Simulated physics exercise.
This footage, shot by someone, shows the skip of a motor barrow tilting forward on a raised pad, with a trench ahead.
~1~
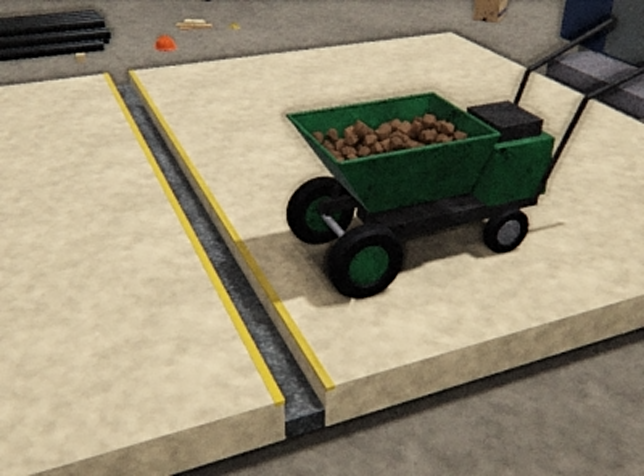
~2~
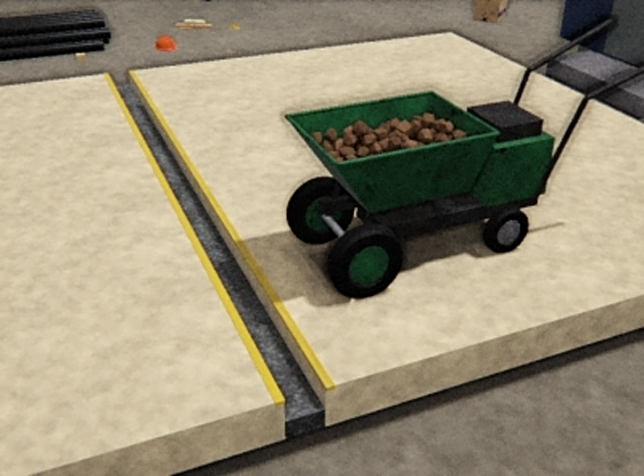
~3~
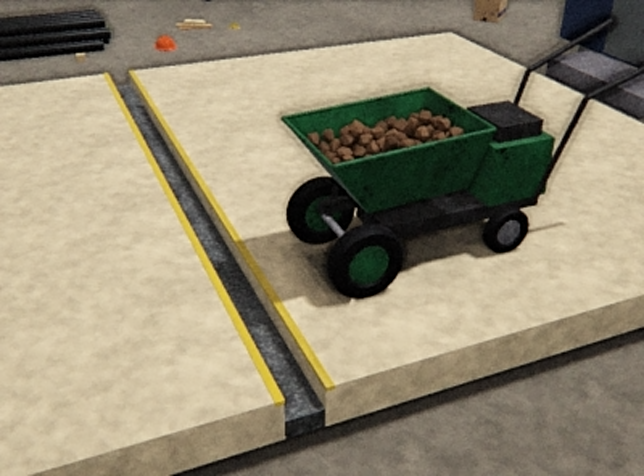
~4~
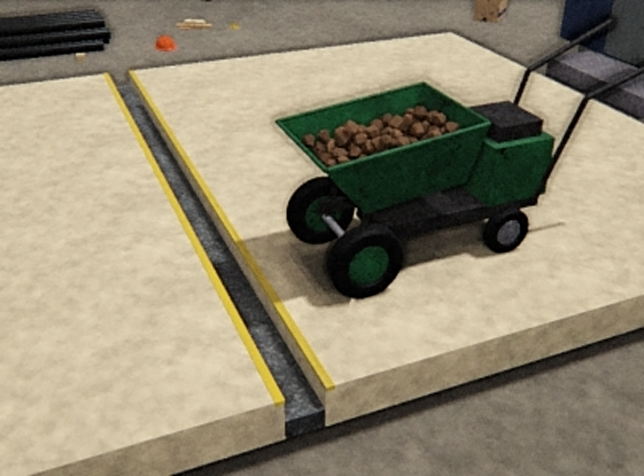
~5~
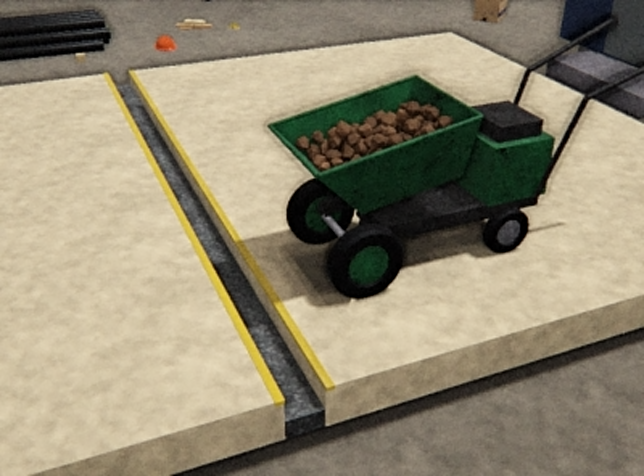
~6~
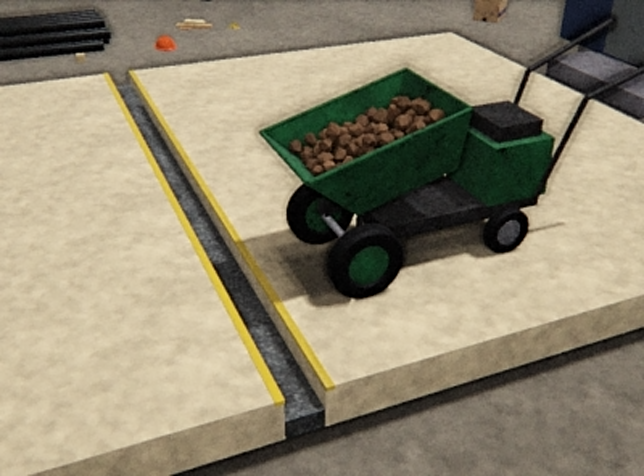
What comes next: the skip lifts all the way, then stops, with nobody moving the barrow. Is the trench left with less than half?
Yes, it holds less than half.
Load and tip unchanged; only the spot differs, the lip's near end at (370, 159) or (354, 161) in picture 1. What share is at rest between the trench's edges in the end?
Roughly 40 per cent at the first spot and 20 per cent at the second.
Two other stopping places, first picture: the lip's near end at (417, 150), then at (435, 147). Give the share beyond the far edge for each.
About 0 per cent first, about 0 per cent second.
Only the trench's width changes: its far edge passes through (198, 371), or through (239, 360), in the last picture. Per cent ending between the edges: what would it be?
70 %, give or take, and then 30 %.
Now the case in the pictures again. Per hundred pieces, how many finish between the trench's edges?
Roughly 5 in every hundred pieces, I'd say.
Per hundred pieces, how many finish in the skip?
I reckon some 30 percent.
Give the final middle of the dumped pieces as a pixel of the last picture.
I'd mark it at roughly (181, 297).
Shortly afterwards, skip tipped steeply; the whole lot in the skip.
Next, skip tipped right over; the bulk in the skip; only a few in or heaped over the trench; near a quarter beyond it; only a few falling.
Some moments later, skip tipped right over; near a third in the skip; a little in or heaped over the trench; near two thirds beyond it.
In the end, skip tipped right over; near a third in the skip; a little in or heaped over the trench; near two thirds beyond it.
